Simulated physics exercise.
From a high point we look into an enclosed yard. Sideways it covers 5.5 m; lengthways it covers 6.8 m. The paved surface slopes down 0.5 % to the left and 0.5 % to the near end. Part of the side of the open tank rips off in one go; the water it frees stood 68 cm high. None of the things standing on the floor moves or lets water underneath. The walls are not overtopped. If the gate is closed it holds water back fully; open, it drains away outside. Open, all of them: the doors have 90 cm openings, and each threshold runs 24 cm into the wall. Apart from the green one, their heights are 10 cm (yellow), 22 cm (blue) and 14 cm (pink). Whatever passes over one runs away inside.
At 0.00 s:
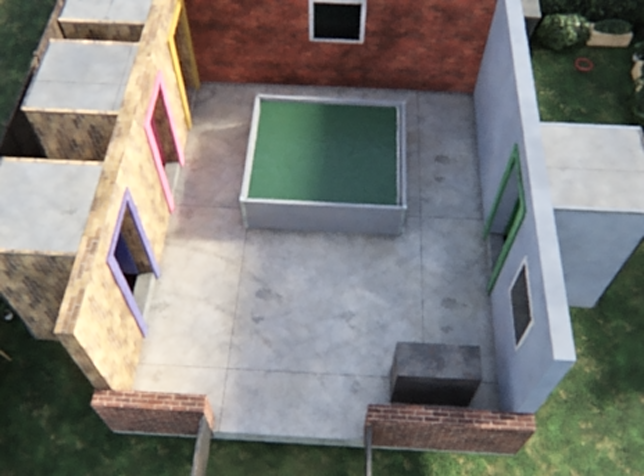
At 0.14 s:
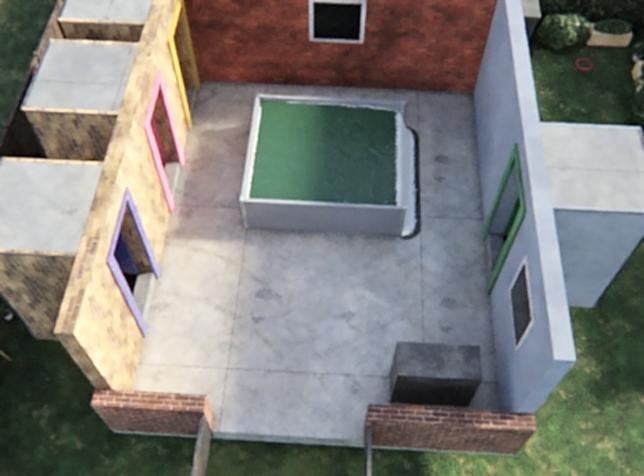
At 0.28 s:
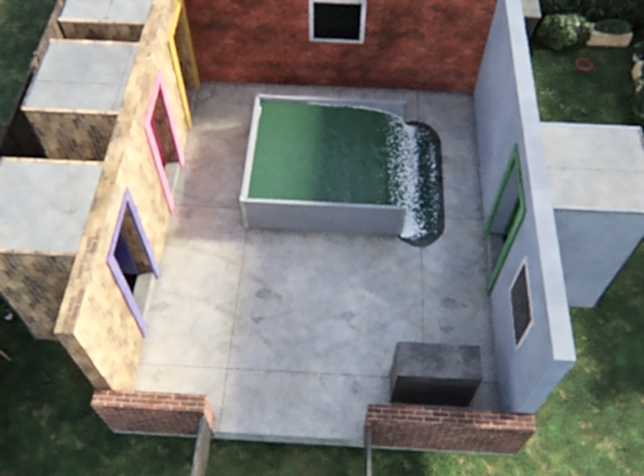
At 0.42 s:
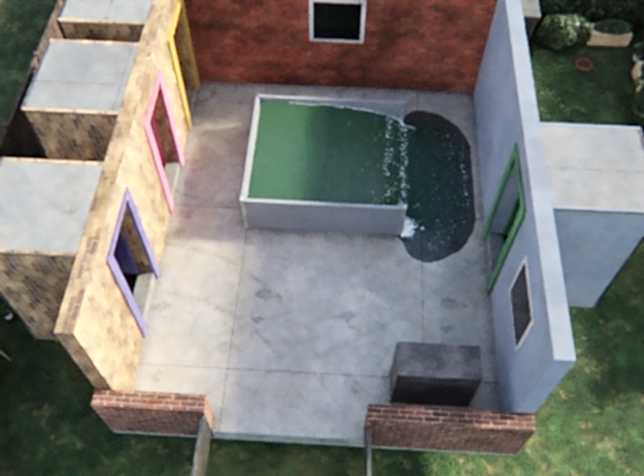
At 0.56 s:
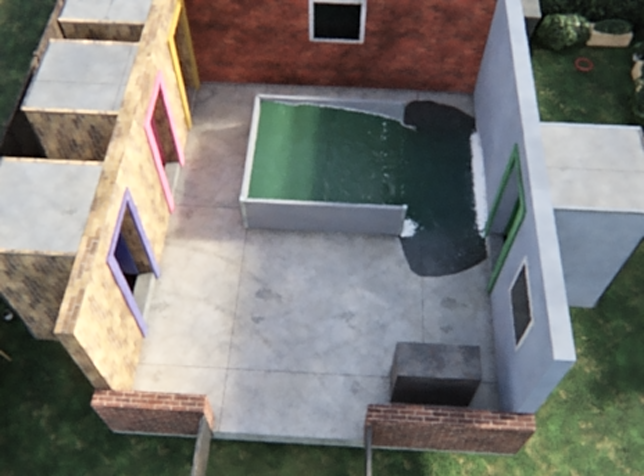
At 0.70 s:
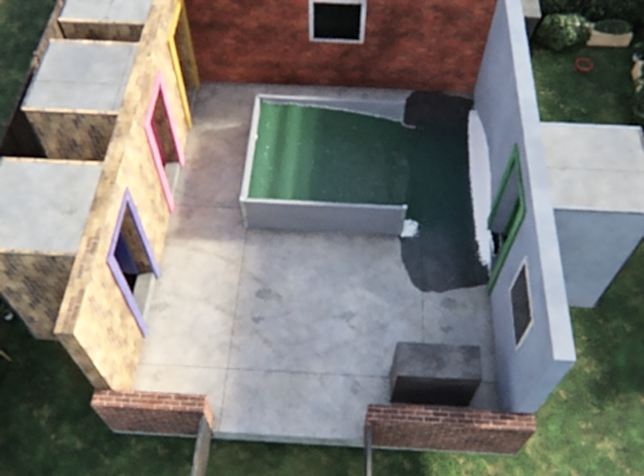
Green water pouring from the open right side of a raised tank, spreading across the paved yard and reaching the green door.
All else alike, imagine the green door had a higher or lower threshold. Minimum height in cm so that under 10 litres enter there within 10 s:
28 cm.
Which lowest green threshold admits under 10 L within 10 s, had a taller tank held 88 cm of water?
Something near 38 cm should do.
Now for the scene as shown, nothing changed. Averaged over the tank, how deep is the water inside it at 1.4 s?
The mean depth is roughly 41 cm.
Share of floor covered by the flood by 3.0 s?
The wet part is about 55 per cent.
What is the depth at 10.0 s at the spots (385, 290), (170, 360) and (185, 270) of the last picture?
Depths of roughly 4 cm, 12 cm and 11 cm, in that order.
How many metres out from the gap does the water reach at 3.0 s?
The front sits around 4.8 m out.
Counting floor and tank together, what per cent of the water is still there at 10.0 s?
About 82 per cent.
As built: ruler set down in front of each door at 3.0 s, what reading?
Lab note, depth in cm: Yellow 0; blue 0; green 24; pink 0.
After 1.4 s water covers 20 % of the floor, deepest (51 cm) near (467, 184); 29 cm at the green door, 2 litres in over its 24 cm threshold.
After 3.0 s water covers 55 % of the floor, deepest (41 cm) near (470, 104); 24 cm at the green door, 26 litres in over its 24 cm threshold.
After 10.0 s water covers 95 % of the floor, deepest (16 cm) near (244, 206); 12 cm at the green door, 27 litres in over its 24 cm threshold.
At the green door as built, the water arrived by 0.7 s and peaked near 31 cm at 1.8 s.
With a threshold of 24.5 cm, 25 litres would have come in within the 10 s; with 33 cm, 2 litres. So under 10 litres takes about 28 cm.
